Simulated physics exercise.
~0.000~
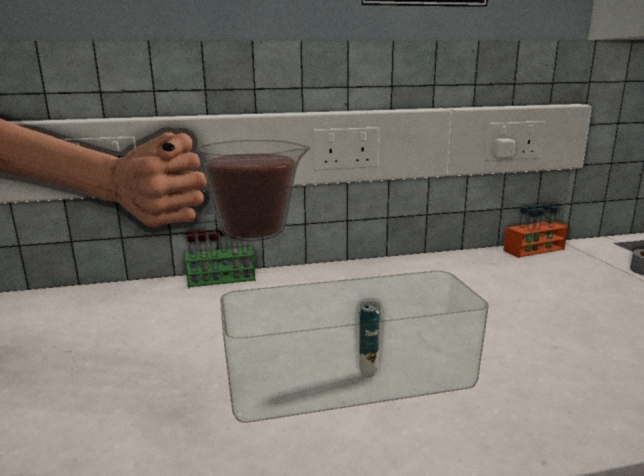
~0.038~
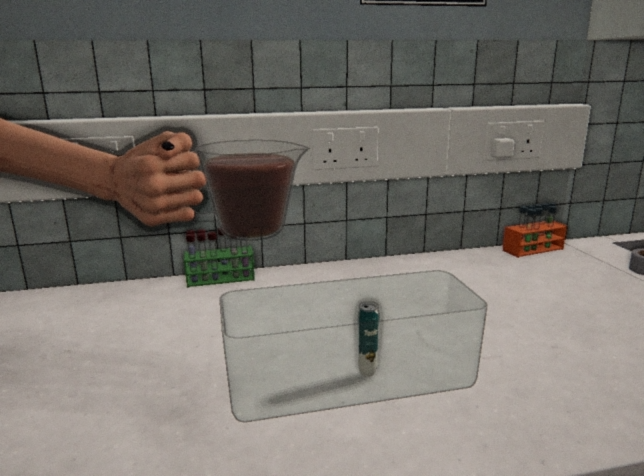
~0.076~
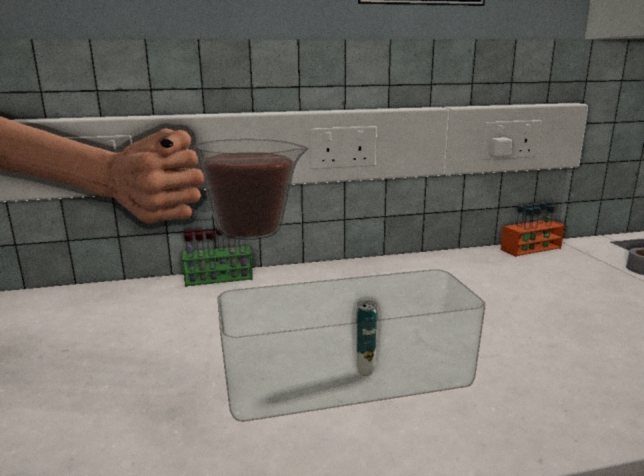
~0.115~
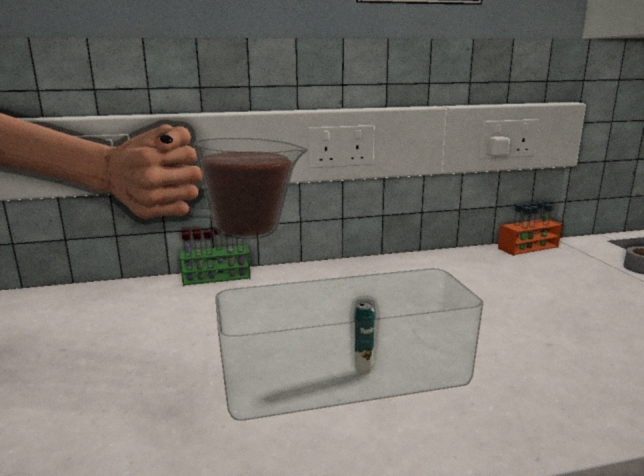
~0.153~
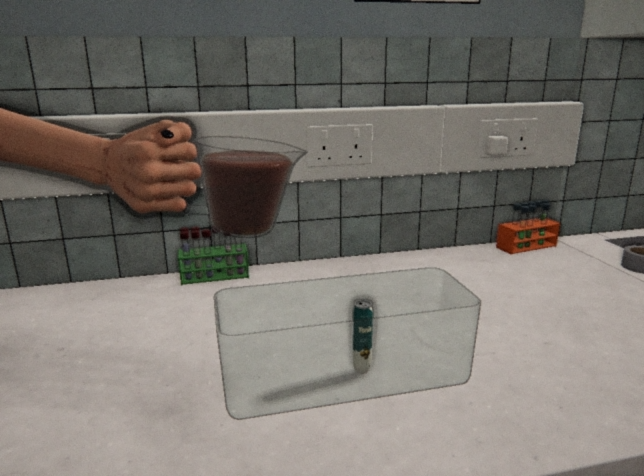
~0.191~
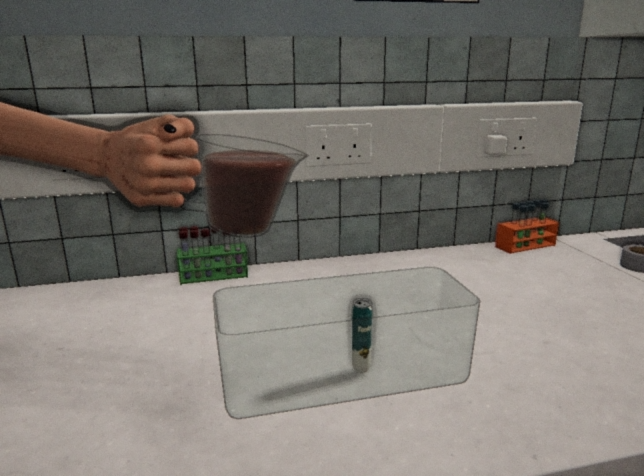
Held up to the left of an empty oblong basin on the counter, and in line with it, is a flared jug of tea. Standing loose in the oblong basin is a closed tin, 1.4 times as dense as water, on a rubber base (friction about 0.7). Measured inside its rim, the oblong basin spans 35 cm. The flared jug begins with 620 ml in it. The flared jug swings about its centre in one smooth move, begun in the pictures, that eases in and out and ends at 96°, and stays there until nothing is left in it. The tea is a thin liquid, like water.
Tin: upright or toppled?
Toppled.
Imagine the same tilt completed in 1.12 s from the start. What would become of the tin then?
Then the tin tumbles.
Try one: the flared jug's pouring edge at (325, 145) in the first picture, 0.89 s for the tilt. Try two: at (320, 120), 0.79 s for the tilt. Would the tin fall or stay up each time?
Run one: It tumbles. Run two: It tumbles.
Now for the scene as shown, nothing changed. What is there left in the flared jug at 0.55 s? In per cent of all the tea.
About 70 percent.
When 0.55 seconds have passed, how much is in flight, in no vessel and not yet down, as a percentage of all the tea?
26 %.
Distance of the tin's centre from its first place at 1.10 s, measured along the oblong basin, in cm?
I'd put it at around 7 centimetres.
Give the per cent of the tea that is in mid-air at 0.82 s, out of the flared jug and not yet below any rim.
Estimate: Around 22 per cent.
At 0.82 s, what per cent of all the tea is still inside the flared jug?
18 %.
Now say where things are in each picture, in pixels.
Tilt 0°; pouring edge (310, 146); surface from (203, 163) to (295, 158); the oblong basin's rim runs from (223, 316) to (468, 289); the tin's top is at (370, 310), in the first frame.
Tilt 0°; pouring edge (309, 147); surface from (203, 162) to (294, 158), in the second frame.
Tilt 2°; pouring edge (308, 147); surface from (201, 161) to (293, 158), in the third frame.
Tilt 4°; pouring edge (307, 148); surface from (200, 159) to (292, 158), in the fourth frame.
Tilt 7°; pouring edge (308, 150); surface from (201, 157) to (292, 158), in the fifth frame.
Tilt 10°; pouring edge (309, 154); surface from (201, 158) to (294, 158), in the sixth frame.
By 0.55 s the tilt is 65° and 70 per cent is still to pour; the tin stands where it began.
By 0.82 s the tilt is 94° and 18 per cent is still to pour; the tin stands where it began.
By 1.10 s the tilt is 96° and 1 per cent is still to pour; the tin leans 59°.
By 1.40 s the tilt is 96° and 0 per cent is still to pour; the tin lies on its side.
At rest the tin lies on its side.
